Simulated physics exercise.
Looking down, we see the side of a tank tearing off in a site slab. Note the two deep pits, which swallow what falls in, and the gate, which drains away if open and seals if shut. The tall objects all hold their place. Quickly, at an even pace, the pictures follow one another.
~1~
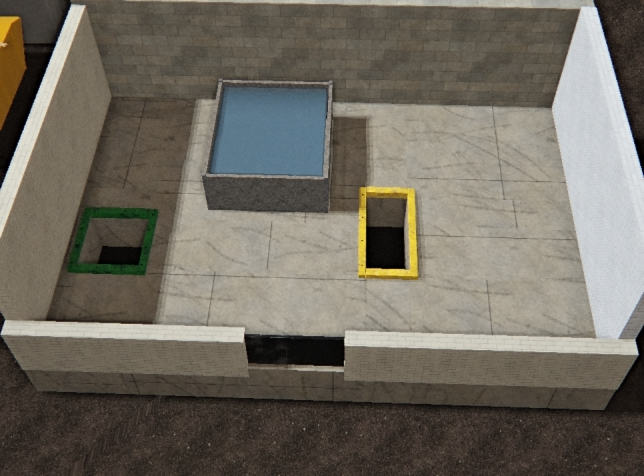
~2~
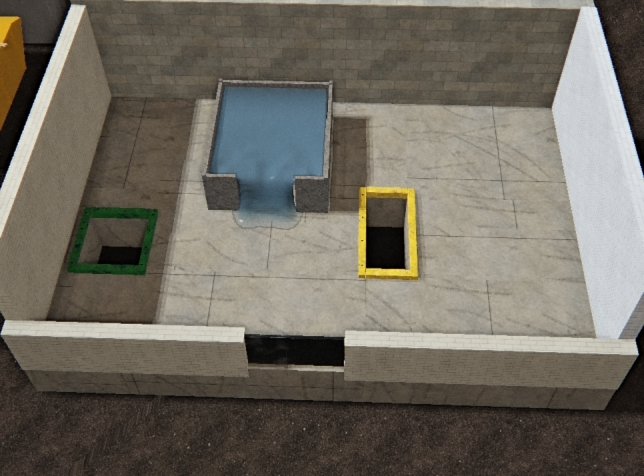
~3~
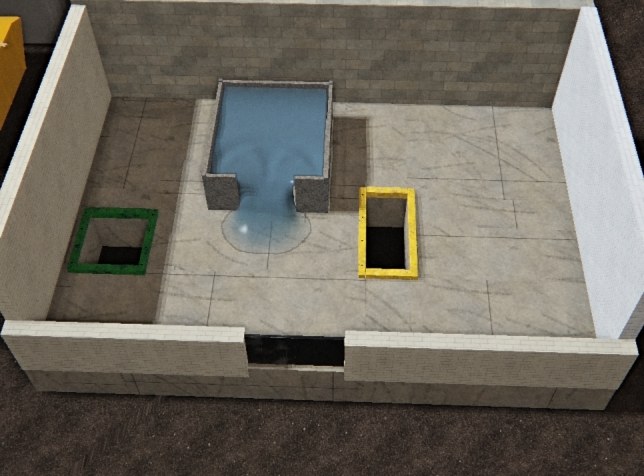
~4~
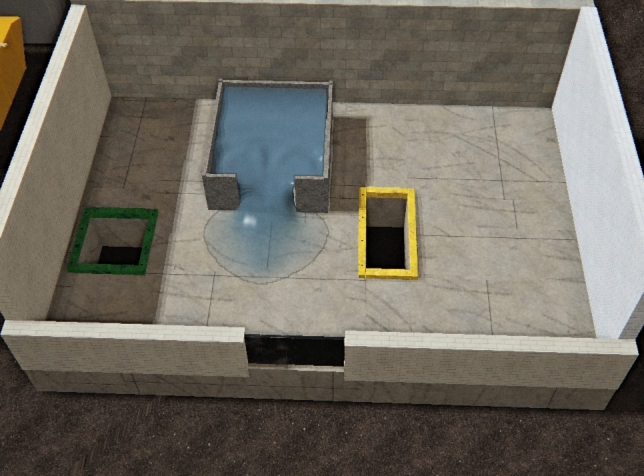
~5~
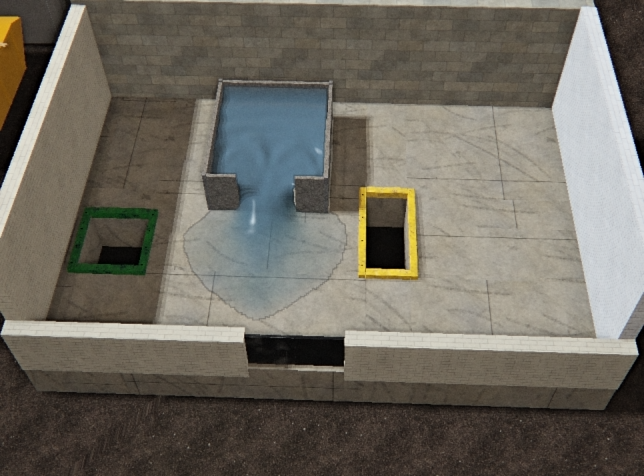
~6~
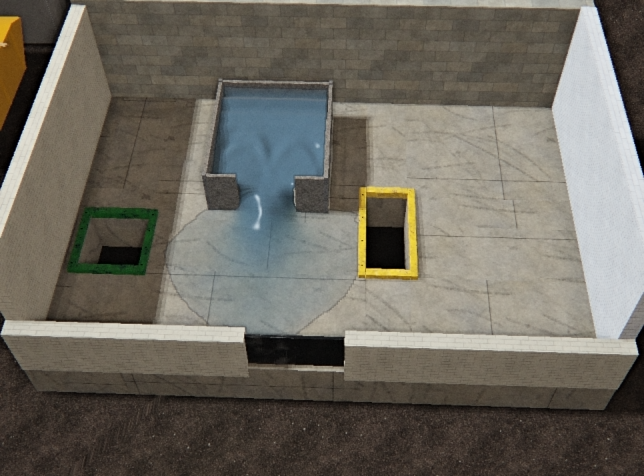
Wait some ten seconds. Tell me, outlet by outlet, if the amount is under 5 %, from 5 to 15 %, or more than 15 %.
Outcome: The gate fails to reach five per cent, the yellow pit fails to reach five per cent, the green pit lies in the five-to-fifteen range.
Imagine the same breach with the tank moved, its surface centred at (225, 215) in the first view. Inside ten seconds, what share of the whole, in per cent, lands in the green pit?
The green pit gets 14 per cent.
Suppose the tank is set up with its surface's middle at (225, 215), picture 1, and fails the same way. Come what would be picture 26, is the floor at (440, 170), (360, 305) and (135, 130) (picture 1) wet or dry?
Taking them as they were asked, they come out bone dry, soaked, soaked.
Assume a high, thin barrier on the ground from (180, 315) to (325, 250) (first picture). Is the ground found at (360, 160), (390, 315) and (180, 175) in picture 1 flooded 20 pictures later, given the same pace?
In order: Wet; dry; wet.
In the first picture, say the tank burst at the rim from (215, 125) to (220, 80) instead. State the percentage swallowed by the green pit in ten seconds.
Share to the green pit: 30 in a hundred.
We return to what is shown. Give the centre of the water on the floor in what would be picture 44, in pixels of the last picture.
I'd mark it close to (308, 241).
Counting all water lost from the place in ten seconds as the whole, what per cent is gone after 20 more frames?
Around 20 % of the total, roughly.
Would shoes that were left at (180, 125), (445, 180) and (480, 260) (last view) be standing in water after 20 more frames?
In turn, the three spots are high and dry, high and dry and soaked.
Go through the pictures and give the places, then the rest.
The tank at (271, 130) is whole and still, in the first frame.
The front is at (241, 223), out from the gap at (267, 199), in the second frame.
The front is at (253, 249), out from the gap at (267, 199), in the third frame.
Water pours out at (267, 200) and has run to (260, 280), in the fourth frame.
Water pours out at (267, 199) and has run to (249, 312), in the fifth frame.
Water pours out at (267, 199) and has run to a hidden place, in the sixth frame.
A moment on, water covers 25 % of the floor; the gate 0 %, the yellow pit 0 %, the green pit 0 %.
Next, water covers 30 % of the floor; the gate 0 %, the yellow pit 0 %, the green pit 0 %.
Then, water covers 50 % of the floor; the gate 0 %, the yellow pit 0 %, the green pit 1 %.
Later, water covers 70 % of the floor; the gate 0 %, the yellow pit 0 %, the green pit 5 %.
In the end, water covers 95 % of the floor; the gate 0 %, the yellow pit 0 %, the green pit 7 %.
